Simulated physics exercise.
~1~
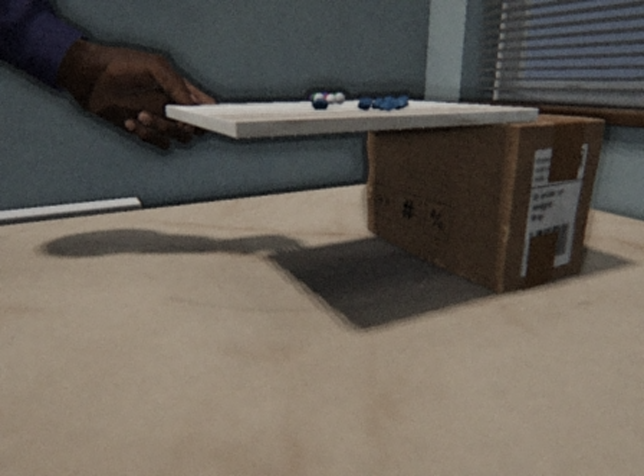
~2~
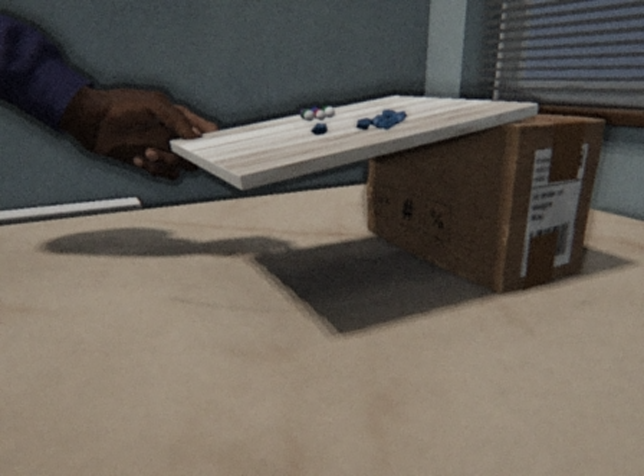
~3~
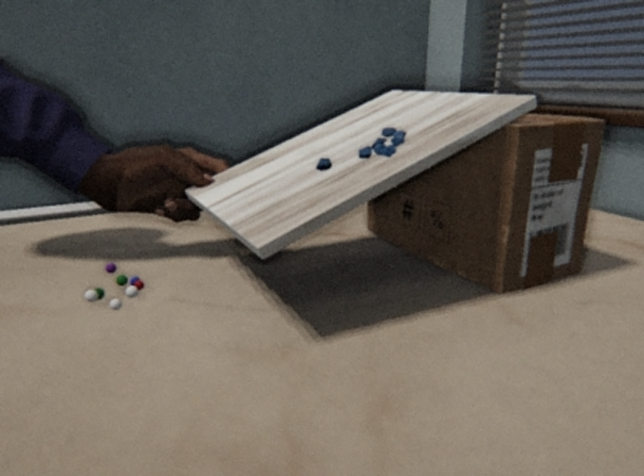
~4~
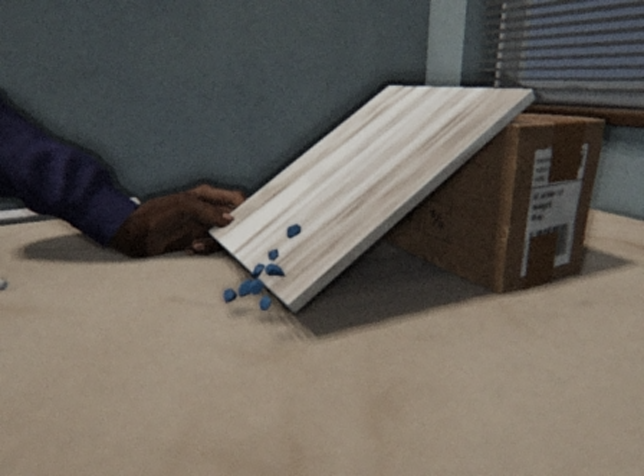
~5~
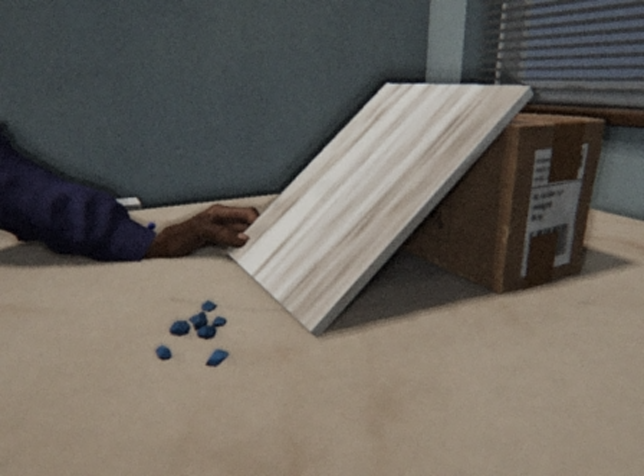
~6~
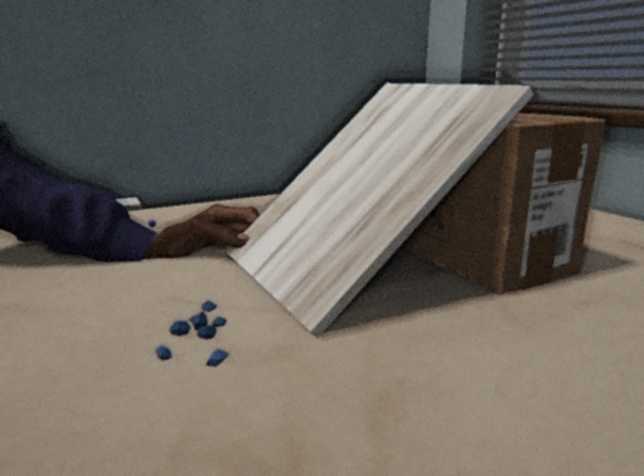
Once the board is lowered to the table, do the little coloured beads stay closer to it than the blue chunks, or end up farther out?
The coloured beads end up farther out. They roll off first and scatter well away, while the blue chunks slide off later and settle near the board's lower edge.
On a tabletop, a hand lowering a pale board propped on a box, coloured beads rolling far away, blue chunks sliding off nearby.
